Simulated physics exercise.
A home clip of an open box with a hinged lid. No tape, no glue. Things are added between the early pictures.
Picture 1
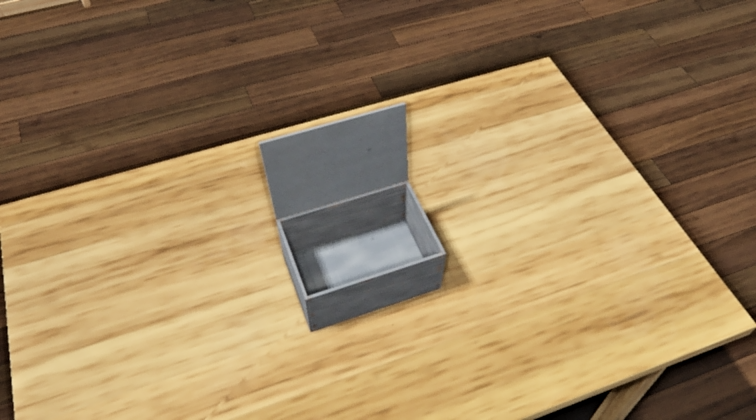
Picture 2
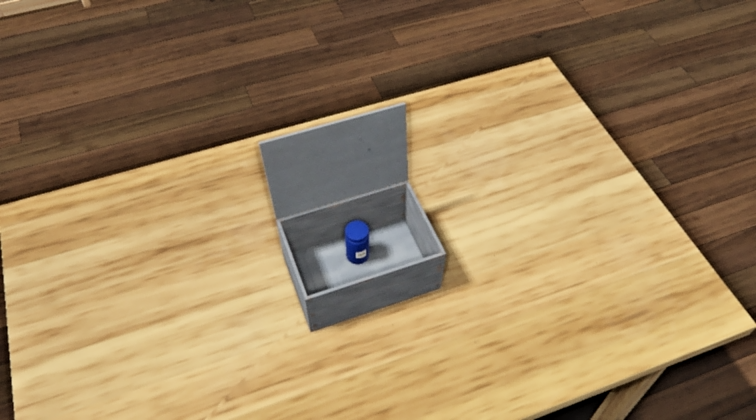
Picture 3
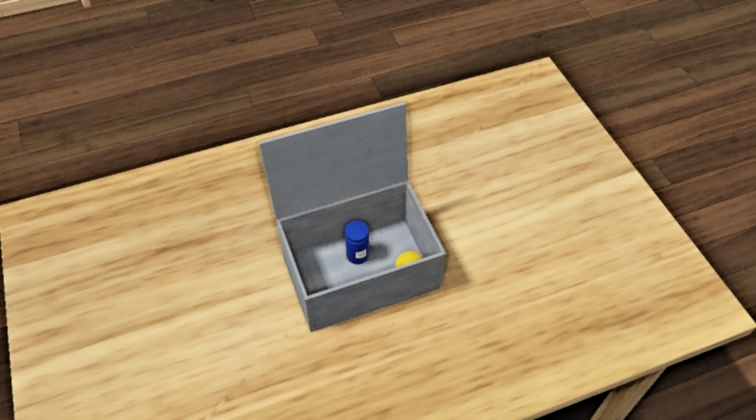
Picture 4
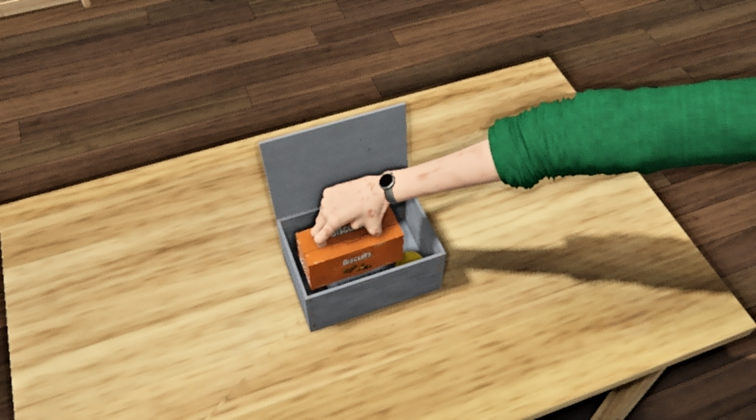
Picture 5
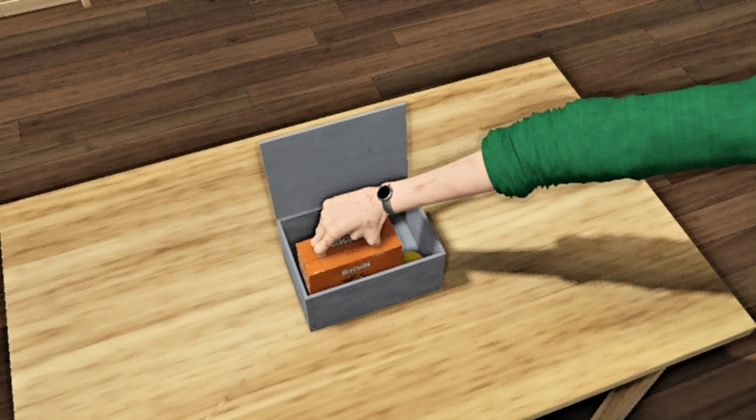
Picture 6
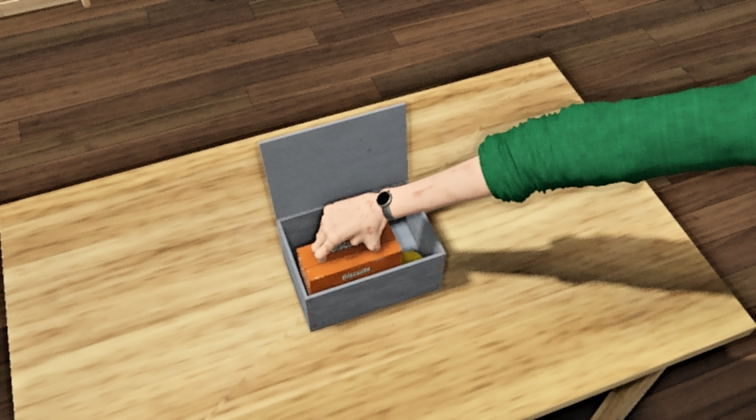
A hand in a green sleeve lowering an orange carton into an open grey box already holding a blue container and yellow object.
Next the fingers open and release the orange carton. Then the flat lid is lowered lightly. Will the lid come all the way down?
The lid sits on the rim.
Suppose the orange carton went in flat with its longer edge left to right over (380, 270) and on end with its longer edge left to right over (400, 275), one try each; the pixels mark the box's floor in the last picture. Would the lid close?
First, it stays ajar; second, it sits on the rim.
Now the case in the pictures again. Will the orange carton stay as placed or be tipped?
The orange carton stays as placed.
Then, 0.90 s after the last picture, lid starting down; orange carton slid a little near (351, 279).
Then, 1.50 s after the last picture, lid 65° above the rim; orange carton slid a little near (351, 279).
Then, 1.80 s after the last picture, lid 38° above the rim; orange carton slid a little near (351, 279).
Then, 2.10 s after the last picture, lid 4° above the rim; orange carton slid a little near (351, 279).
At rest, lid shut; moved from the start, orange carton; the other 2 in place. Seen from the same camera at the end, orange carton near (351, 279).
